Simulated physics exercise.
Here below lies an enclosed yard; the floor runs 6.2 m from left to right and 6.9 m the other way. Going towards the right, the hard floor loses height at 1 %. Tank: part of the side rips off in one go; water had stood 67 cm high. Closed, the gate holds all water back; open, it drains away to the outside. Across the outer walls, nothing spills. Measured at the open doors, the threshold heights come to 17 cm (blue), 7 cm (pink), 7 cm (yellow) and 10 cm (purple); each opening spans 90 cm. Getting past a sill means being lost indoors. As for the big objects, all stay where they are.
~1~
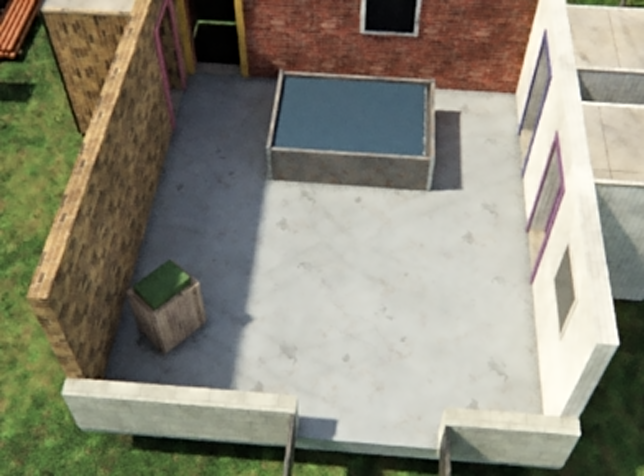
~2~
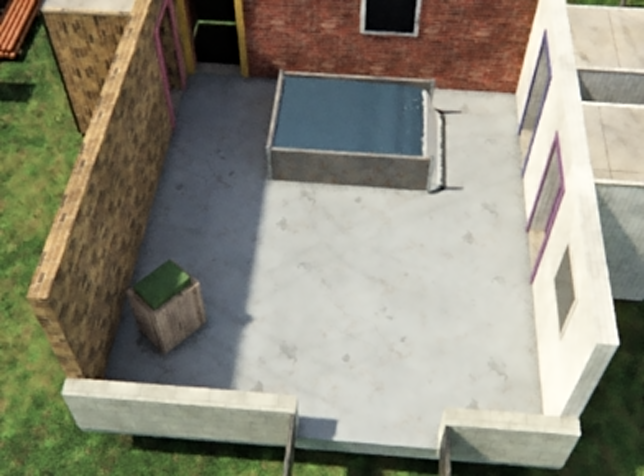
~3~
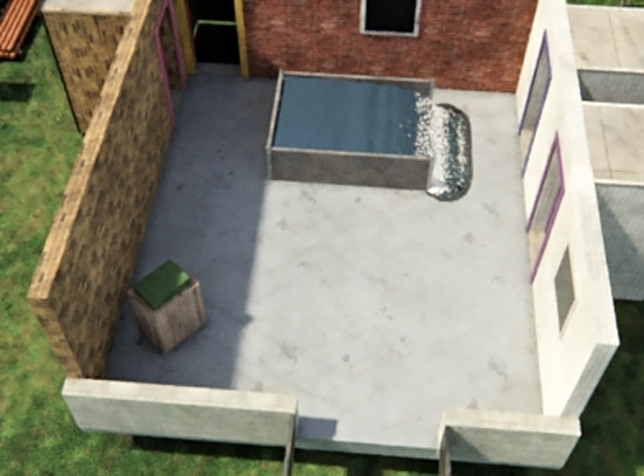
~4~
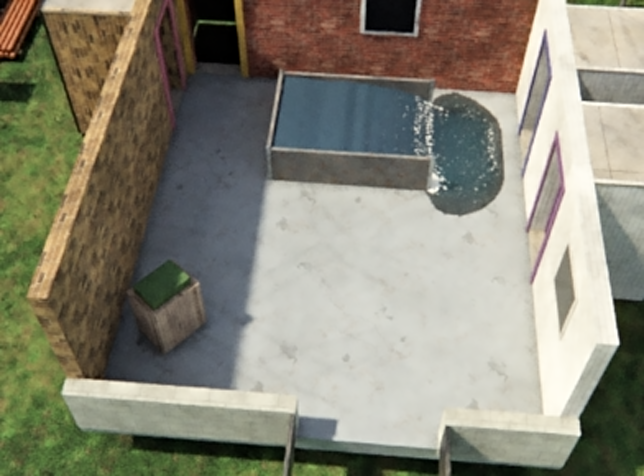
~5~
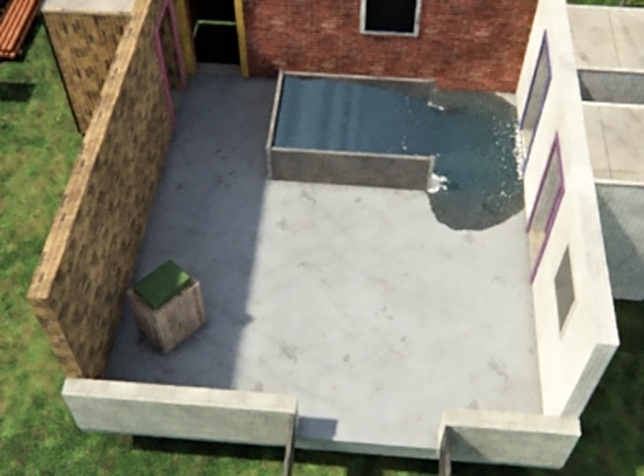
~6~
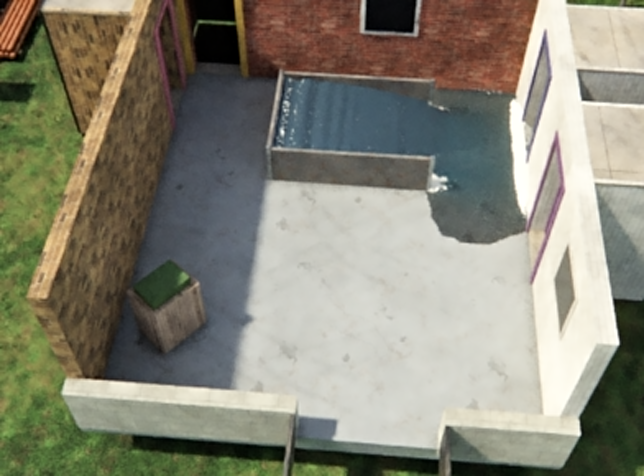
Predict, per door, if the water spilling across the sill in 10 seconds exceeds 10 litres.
Prediction: The blue door exceeds 10 litres; the pink door exceeds 10 litres; the yellow door exceeds 10 litres; the purple door exceeds 10 litres.
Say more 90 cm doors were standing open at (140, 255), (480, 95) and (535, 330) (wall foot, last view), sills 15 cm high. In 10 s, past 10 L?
In that order: Short of it, beyond it, short of it.
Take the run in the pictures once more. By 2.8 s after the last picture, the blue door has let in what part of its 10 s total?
Some 90 in a hundred.
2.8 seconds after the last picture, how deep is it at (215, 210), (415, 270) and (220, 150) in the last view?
First spot near 0 cm, second near 3 cm, third near 0 cm.
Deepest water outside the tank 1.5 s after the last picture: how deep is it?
About 45 cm.
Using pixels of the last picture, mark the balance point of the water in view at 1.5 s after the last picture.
Balance point at about (431, 156).
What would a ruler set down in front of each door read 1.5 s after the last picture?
In centimetres - blue: 44, pink: 0, yellow: 0, purple: 16.
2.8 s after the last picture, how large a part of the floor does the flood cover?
Roughly 45 % of the floor is wet.
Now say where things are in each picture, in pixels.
In the first picture, the tank at (353, 117) is whole and still, 67 cm deep.
In the second picture, the front is at (435, 113), 1.0 m from the gap at (428, 141); 0.3 m2 of floor is under water; 67 cm left at the back of the tank.
In the third picture, water pours out at (428, 142) and has run 1.2 m, to (448, 107); typically 12 cm deep outside, 67 cm at the tank's back.
In the fourth picture, the front is at (467, 101), 1.5 m from the gap at (428, 143); 2.7 m2 of floor is under water; 67 cm left at the back of the tank.
In the fifth picture, water pours out at (428, 143) and has run 1.9 m, to (510, 109); typically 8 cm deep outside, 66 cm at the tank's back.
In the sixth picture, water pours out at (428, 143) and has run 2.3 m, to (516, 96); typically 9 cm deep outside, 60 cm at the tank's back.
Then, 0.7 s after the last picture water covers 15 % of the floor and is deepest (46 cm) near (516, 96); blue door 45 cm at the sill, 112 L in, pink door not reached, yellow door not reached, purple door 13 cm at the sill, 0 L in.
Then, 1.5 s after the last picture water covers 25 % of the floor and is deepest (45 cm) near (516, 102); blue door 44 cm at the sill, 286 L in, pink door not reached, yellow door not reached, purple door 16 cm at the sill, 7 L in.
Then, 2.8 s after the last picture water covers 45 % of the floor and is deepest (31 cm) near (516, 102); blue door 29 cm at the sill, 453 L in, pink door not reached, yellow door 3 cm at the sill, 0 L in, purple door 13 cm at the sill, 22 L in.
Then, 5.3 s after the last picture water covers 70 % of the floor and is deepest (18 cm) near (189, 74); blue door 13 cm at the sill, 490 L in, pink door 12 cm at the sill, 40 L in, yellow door 10 cm at the sill, 20 L in, purple door 9 cm at the sill, 27 L in.
Then, 9.3 s after the last picture water covers 95 % of the floor and is deepest (10 cm) near (545, 441); blue door 8 cm at the sill, 490 L in, pink door 4 cm at the sill, 54 L in, yellow door 5 cm at the sill, 34 L in, purple door 5 cm at the sill, 27 L in.
